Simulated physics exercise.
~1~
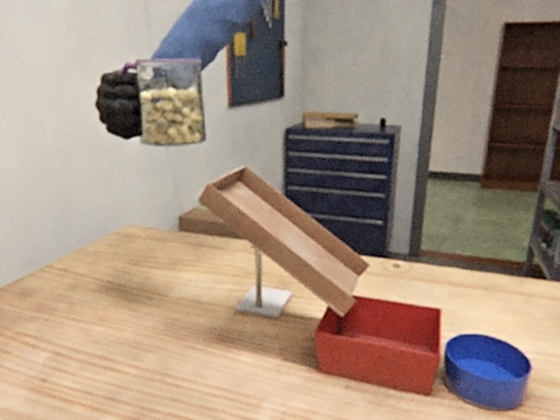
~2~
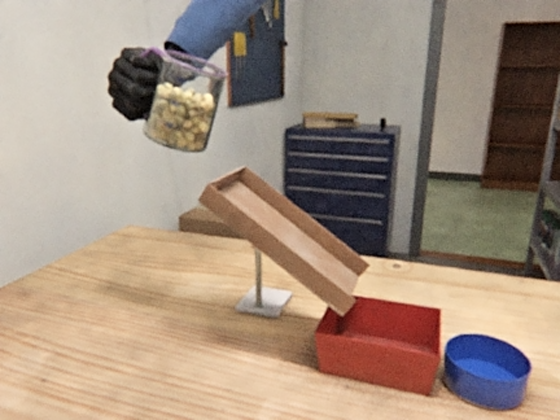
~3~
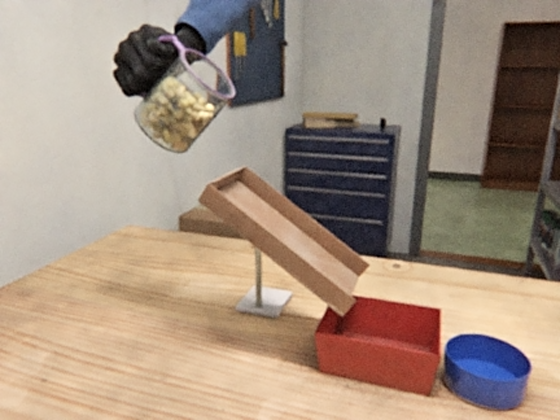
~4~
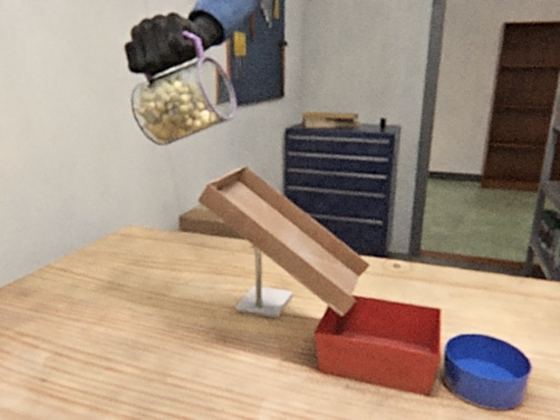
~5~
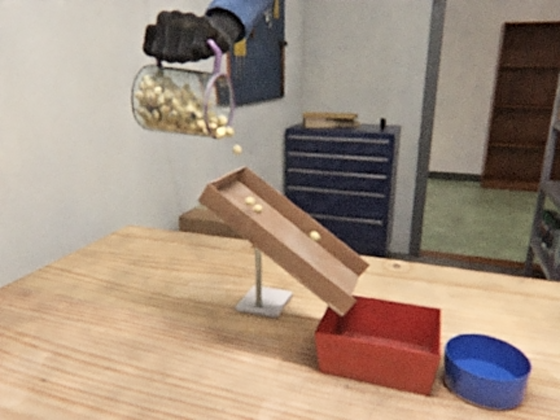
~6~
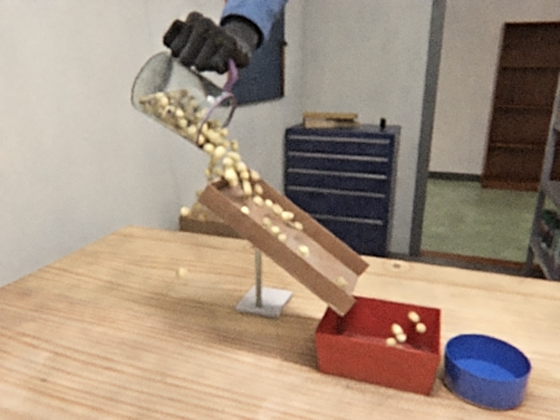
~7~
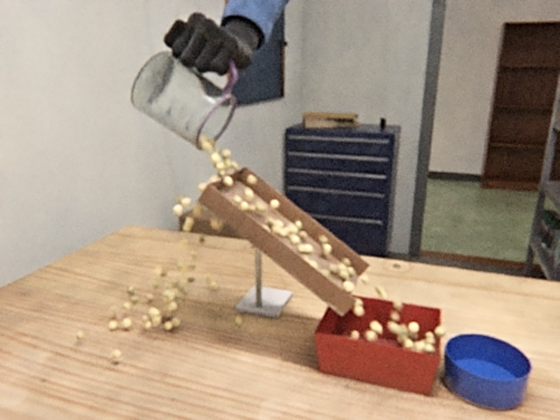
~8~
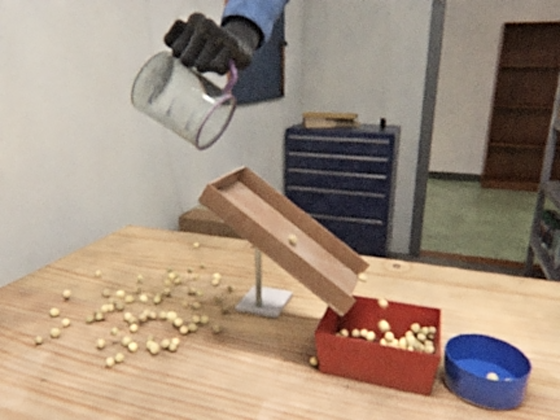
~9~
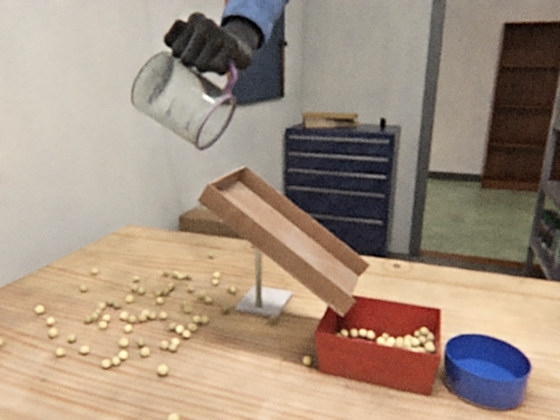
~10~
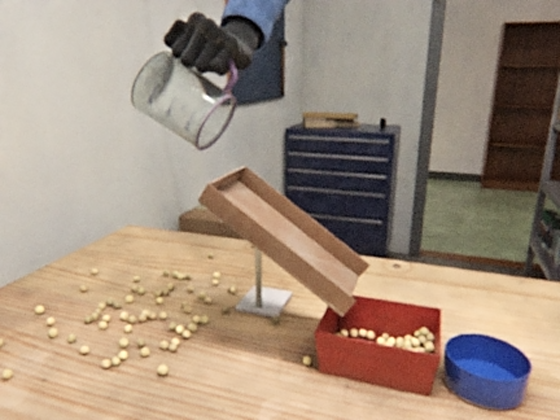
In a workshop, a black-gloved hand gradually tipped a clear jug of pale nuts over a sloping wooden chute; many slid into a red tin while others scattered across the table, leaving the jug empty and the blue dish beside the tin apparently empty.
